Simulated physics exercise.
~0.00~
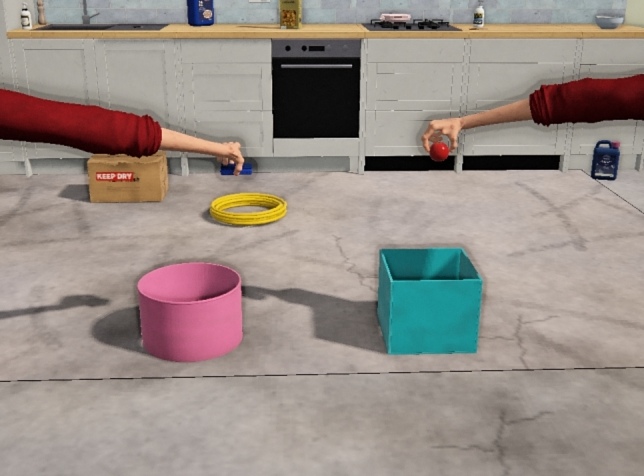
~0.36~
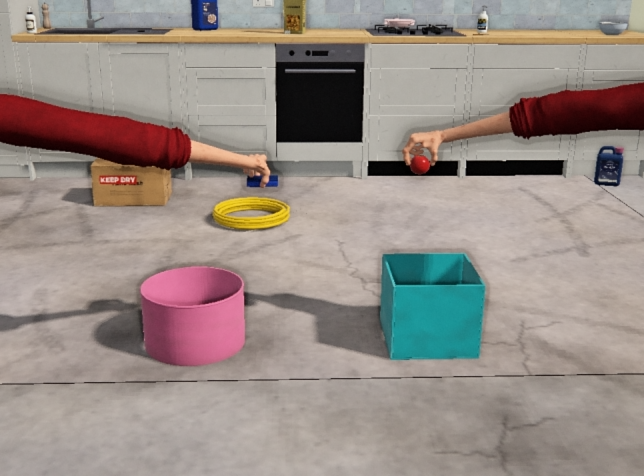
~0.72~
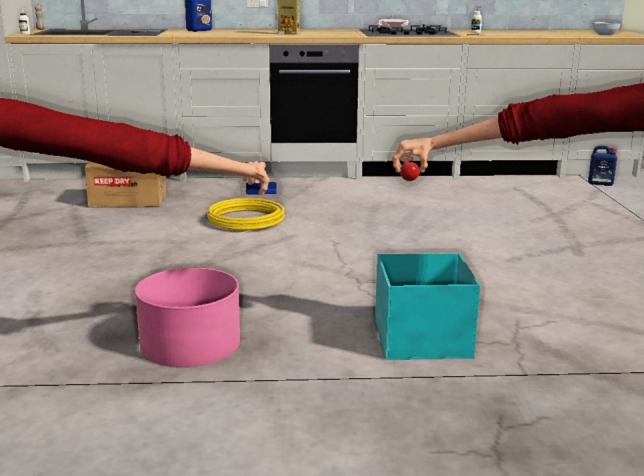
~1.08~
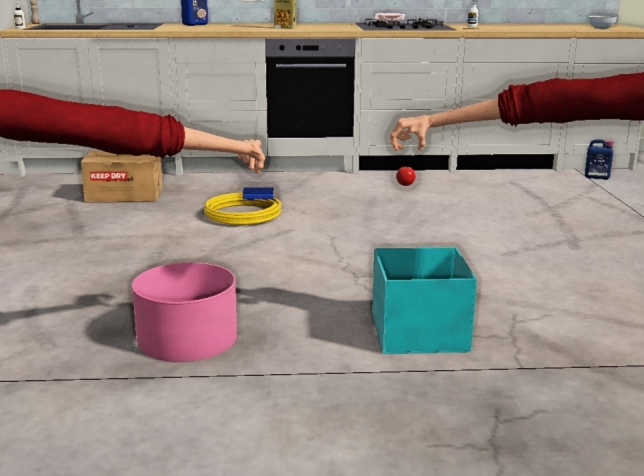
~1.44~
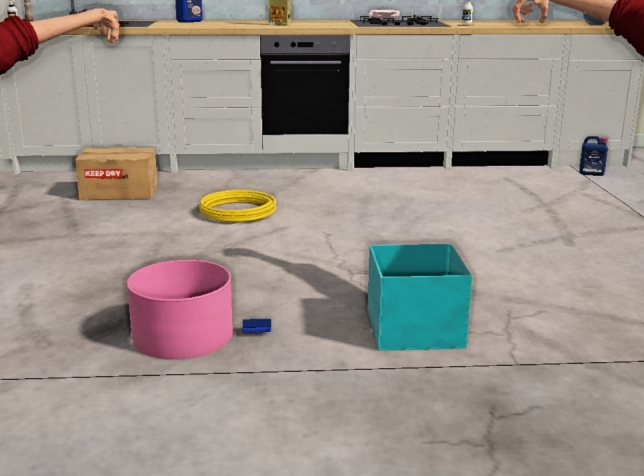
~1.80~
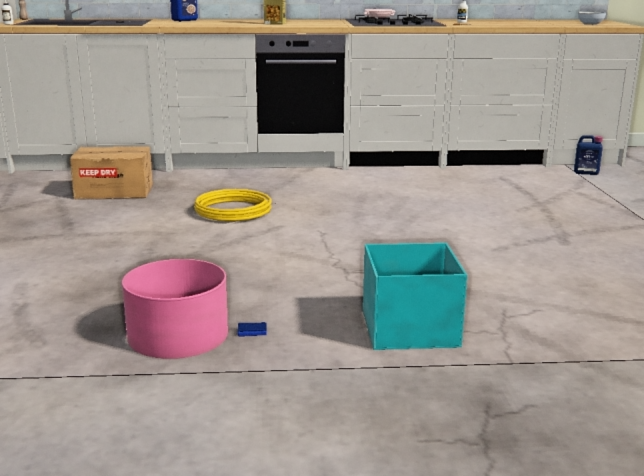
To begin with, two red-sleeved arms reach in from either side of a kitchen, the left hand holding a small blue sponge and the right a red tomato, beyond a round pink bin and a square teal crate. The left hand shifts right while the other moves left, and both dip slightly. Then the fingers open and both objects drop as the hands draw back. The sponge lands on the floor just right of the pink bin, missing it. The tomato falls into the teal crate, out of sight, and the arms leave the view.
